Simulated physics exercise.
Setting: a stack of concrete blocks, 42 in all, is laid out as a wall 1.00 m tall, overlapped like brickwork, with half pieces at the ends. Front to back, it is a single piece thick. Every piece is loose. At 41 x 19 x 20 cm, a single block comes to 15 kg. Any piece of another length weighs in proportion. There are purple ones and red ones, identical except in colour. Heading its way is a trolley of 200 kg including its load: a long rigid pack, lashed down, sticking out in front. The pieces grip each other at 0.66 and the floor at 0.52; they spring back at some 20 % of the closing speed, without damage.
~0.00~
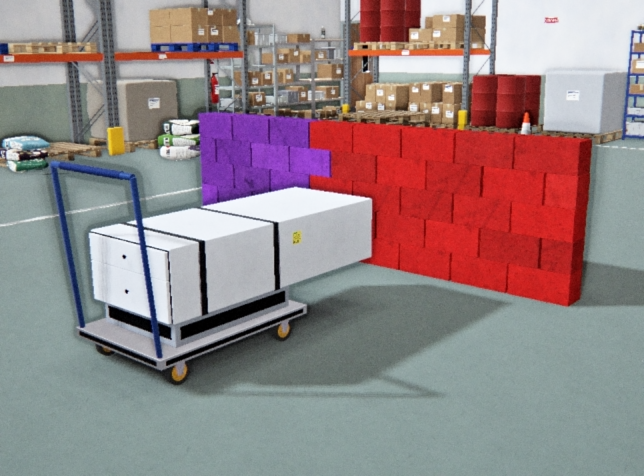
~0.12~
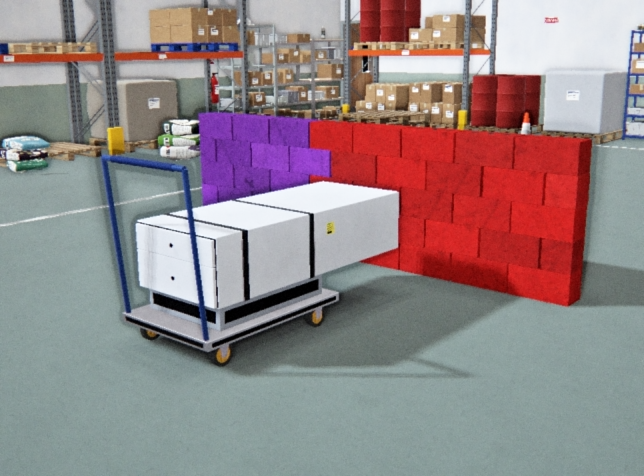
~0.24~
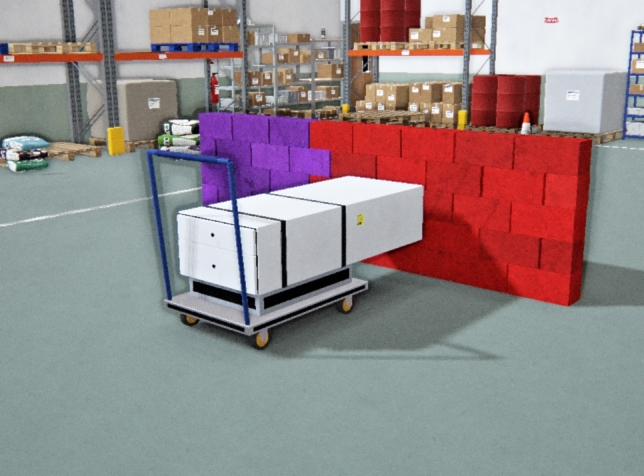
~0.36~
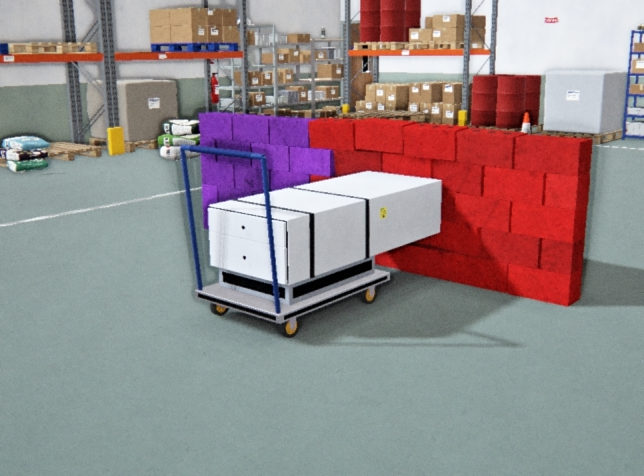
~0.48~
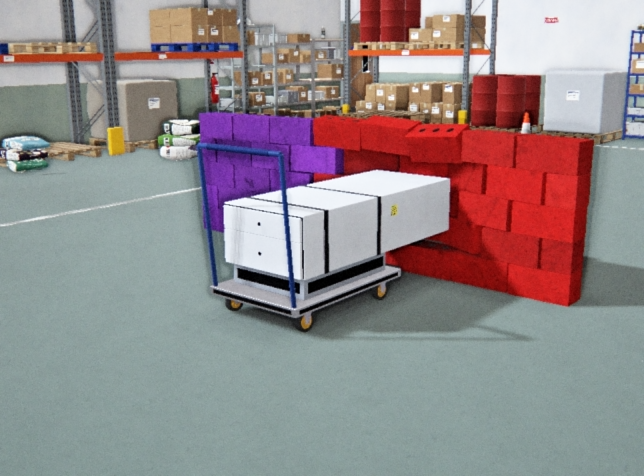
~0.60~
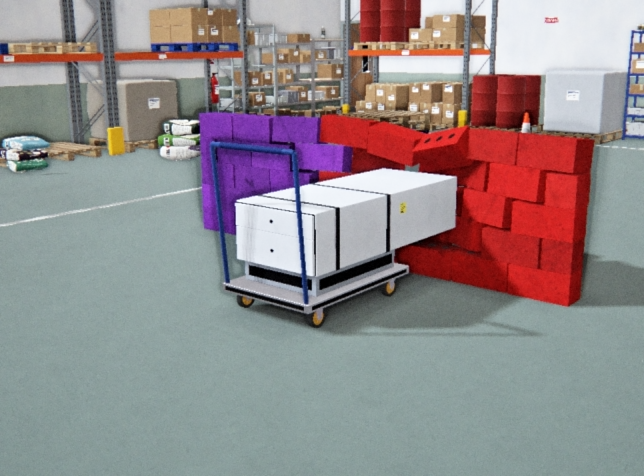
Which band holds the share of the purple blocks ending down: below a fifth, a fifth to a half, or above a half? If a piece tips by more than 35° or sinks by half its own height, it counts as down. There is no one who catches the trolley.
Below a fifth.
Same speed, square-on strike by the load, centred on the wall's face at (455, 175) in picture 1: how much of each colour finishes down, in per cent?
Purple 0%, red 40%.
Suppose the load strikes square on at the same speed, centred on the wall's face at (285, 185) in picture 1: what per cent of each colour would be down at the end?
Down at the end: Purple 80 percent, red 20 percent.
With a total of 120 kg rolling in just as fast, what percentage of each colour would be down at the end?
You'd get purple 10 and red 70 percent.
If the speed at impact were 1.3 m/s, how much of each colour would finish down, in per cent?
The purple would finish 0 in a hundred down, the red 0 in a hundred.
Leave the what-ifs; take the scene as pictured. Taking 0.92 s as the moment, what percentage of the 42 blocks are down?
45 per cent at that moment.
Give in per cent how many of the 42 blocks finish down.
Close to 45 per cent of them.
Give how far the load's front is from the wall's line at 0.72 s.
At that instant, about 35 cm beyond.
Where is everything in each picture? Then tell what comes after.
In the first frame (places mark the middle of the side facing us), load (366, 218) 73 cm short of the wall; top purple block (250, 130); top red block (546, 156); nothing disturbed.
In the second frame, load (393, 210) 45 cm short of the wall; top purple block (250, 130).
In the third frame, load (418, 203) 17 cm short of the wall; top purple block (250, 130).
In the fourth frame, load (437, 197) 53 mm into the wall's line; top purple block (250, 130); steepest lean 6°, the block at (357, 165); 12 disturbed, none down.
In the fifth frame, load (445, 196) 17 cm into the wall's line; top purple block (251, 130); steepest lean 23°, the block at (433, 150); 18 disturbed, none down.
In the sixth frame, load (452, 194) 25 cm into the wall's line; top purple block (251, 130); top red block (545, 153) leaning 5°; 20 disturbed, none down.
After 0.72 s, load 33 cm past the wall's line, still rolling; none of the 17 purple blocks down (5 of 42 in all colours); top purple block unmoved; top red block leaning 11°.
After 0.92 s, load 44 cm past the wall's line, still rolling; 2 of the 17 purple blocks down (19 of 42 in all colours); top purple block unmoved; top red block leaning 36°.
After 1.16 s, load 56 cm past the wall's line, still rolling; 2 of the 17 purple blocks down (19 of 42 in all colours); top purple block unmoved; top red block leaning 64°, 20 cm lower.
After 1.56 s, load 71 cm past the wall's line, still rolling; 2 of the 17 purple blocks down (19 of 42 in all colours); top purple block unmoved; top red block on its side.
At rest (4.1 s), load 72 cm past the wall's line, stopped; 2 of the 17 purple blocks down (19 of 42 in all colours); top purple block unmoved; top red block on its side. That is 12 per cent. As the last picture would show them, middles, top purple block near (259, 129).
